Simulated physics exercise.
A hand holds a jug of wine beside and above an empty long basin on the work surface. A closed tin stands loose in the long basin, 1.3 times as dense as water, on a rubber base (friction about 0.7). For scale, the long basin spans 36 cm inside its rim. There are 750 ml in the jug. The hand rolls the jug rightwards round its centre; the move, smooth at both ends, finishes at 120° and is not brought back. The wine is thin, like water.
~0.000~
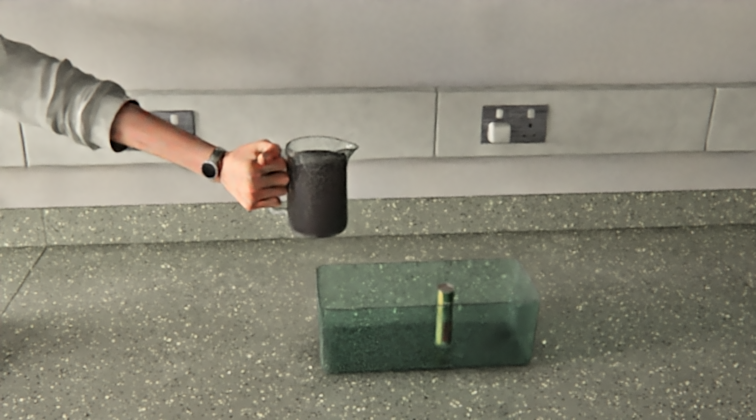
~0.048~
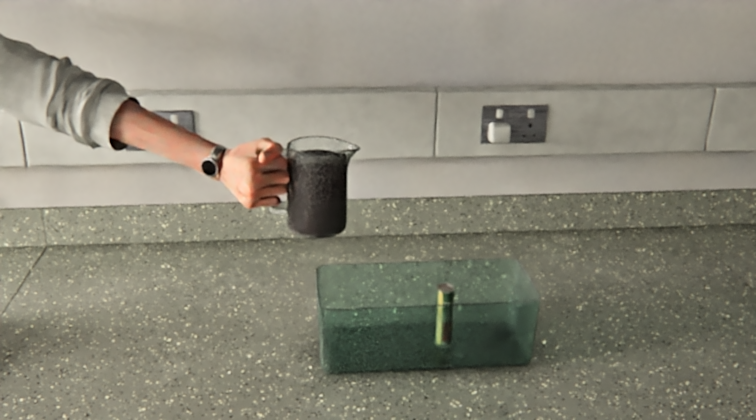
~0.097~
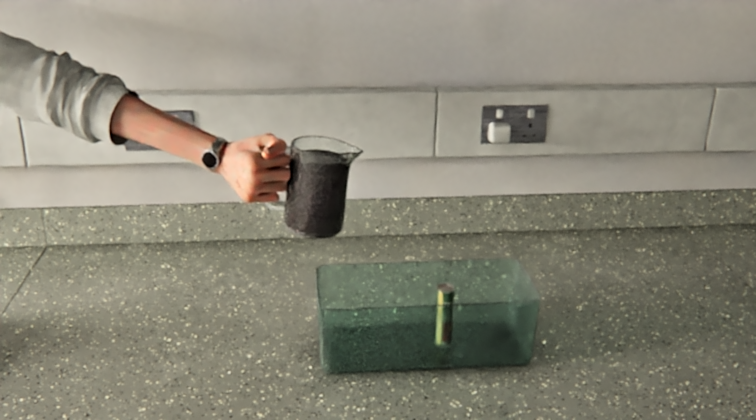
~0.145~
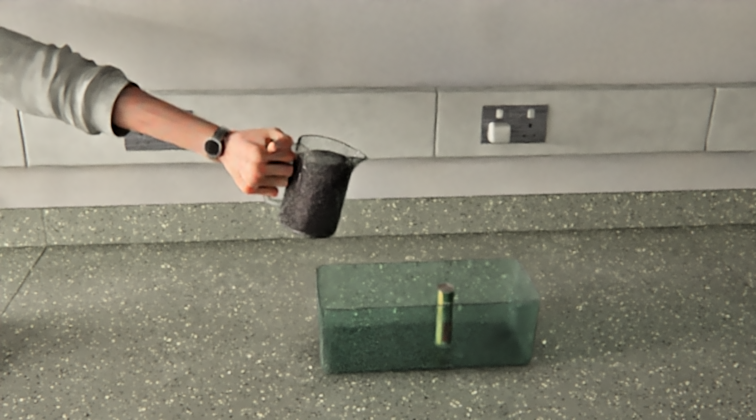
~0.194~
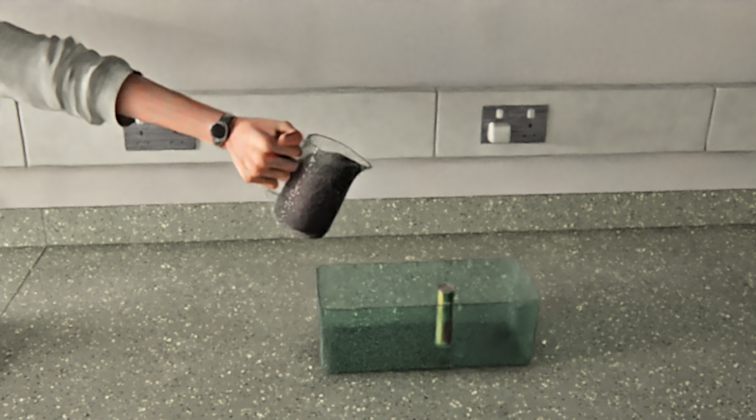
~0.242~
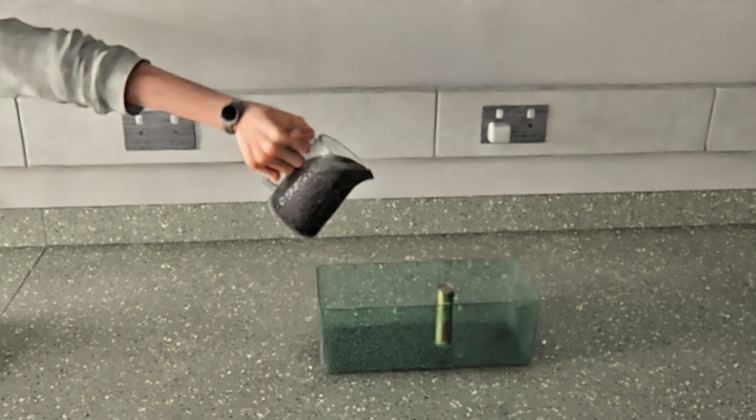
A hand tilting a glass jug of dark liquid gradually rightwards above a green transparent basin with a small upright tin inside.
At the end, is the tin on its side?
It remains upright.
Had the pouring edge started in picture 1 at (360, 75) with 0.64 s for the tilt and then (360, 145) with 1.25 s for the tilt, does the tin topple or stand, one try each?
First it topples; then it keeps standing.
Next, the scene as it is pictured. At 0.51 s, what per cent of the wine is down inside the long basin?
Near 14 in a hundred.
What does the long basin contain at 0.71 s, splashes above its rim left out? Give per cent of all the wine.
About 70 per cent.
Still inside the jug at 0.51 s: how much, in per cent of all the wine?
About 58 per cent.
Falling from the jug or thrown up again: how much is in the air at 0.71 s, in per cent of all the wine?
Some 20 per cent.
After 0.51 s the tilt is 108° and 58 per cent is still to pour; the tin stands where it began.
After 0.71 s the tilt is 120° and 10 per cent is still to pour; the tin stands where it began.
After 0.92 s the tilt is 120° and 0 per cent is still to pour; the tin stands where it began.
After 1.14 s the tilt is 120° and 0 per cent is still to pour; the tin stands where it began.
In the end the tin stands where it began.
